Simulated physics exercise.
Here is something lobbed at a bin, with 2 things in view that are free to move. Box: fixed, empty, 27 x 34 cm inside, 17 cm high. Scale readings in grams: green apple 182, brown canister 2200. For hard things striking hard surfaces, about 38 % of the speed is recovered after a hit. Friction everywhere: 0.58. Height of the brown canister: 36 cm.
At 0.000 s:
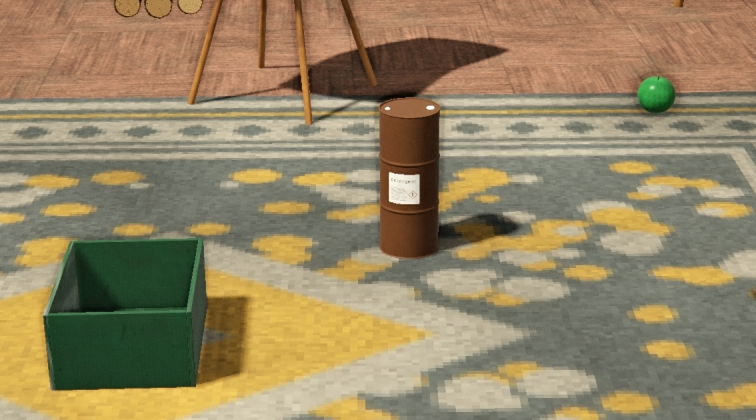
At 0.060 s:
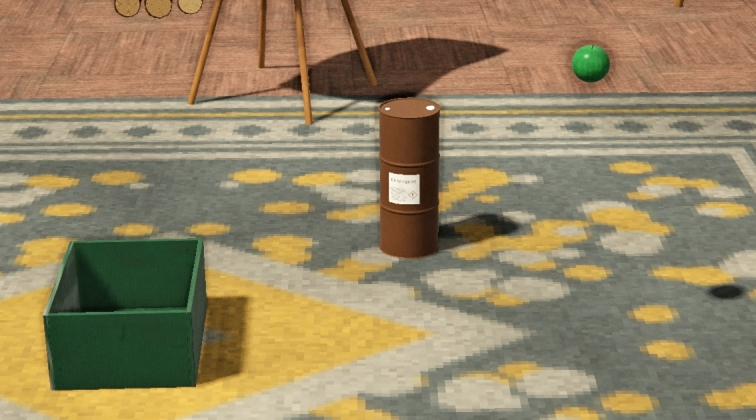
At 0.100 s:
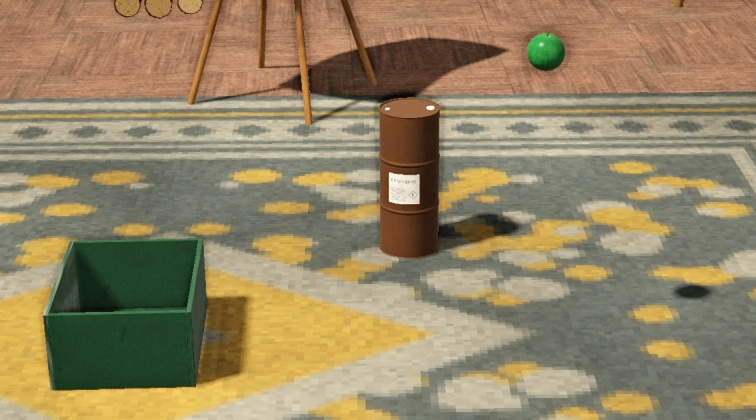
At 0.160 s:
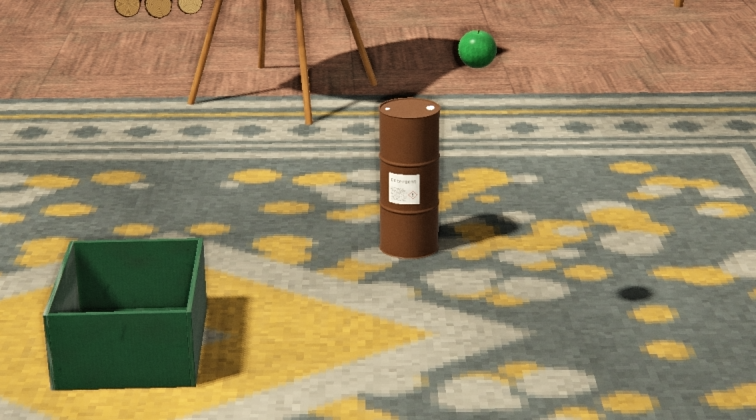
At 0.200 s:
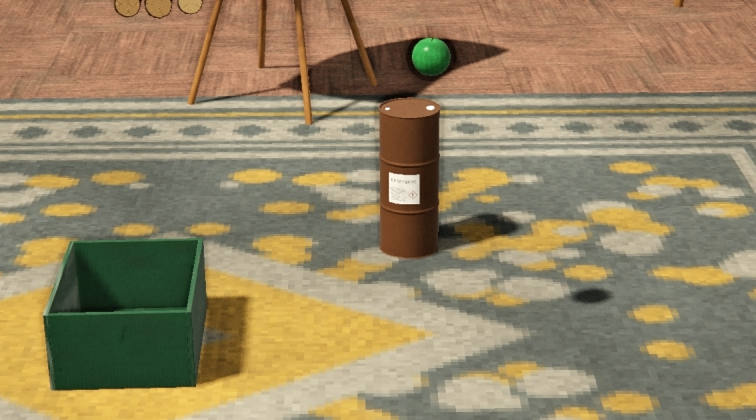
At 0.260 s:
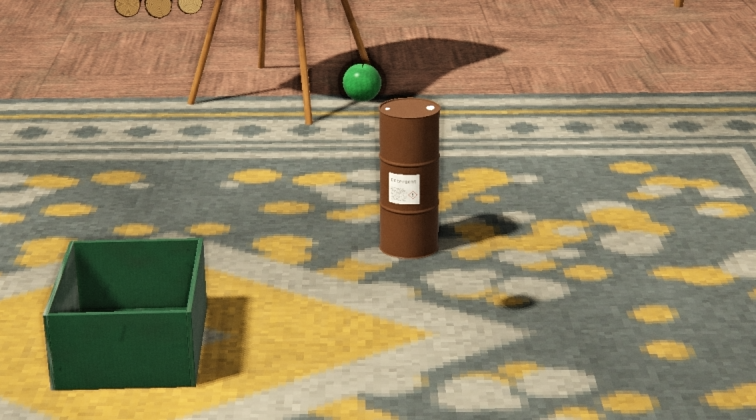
We see a green apple travel leftward through the air above a patterned rug, rising slightly and then descending behind an upright brown canister, which stays still, as does an open green bin at the left.
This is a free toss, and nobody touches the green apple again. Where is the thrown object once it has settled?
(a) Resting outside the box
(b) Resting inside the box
The answer is b.
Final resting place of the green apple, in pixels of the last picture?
Somewhere around (166, 342).
By 0.36 s, 27 cm to go; green apple near (250, 162).
By 0.56 s, apple inside the box; green apple near (86, 318).
By 0.76 s, apple inside the box; green apple near (144, 341).
When it is over (2.0 s), apple inside the box; brown canister within 10 cm of the start. End places, in pixels of the last picture, green apple near (166, 343).
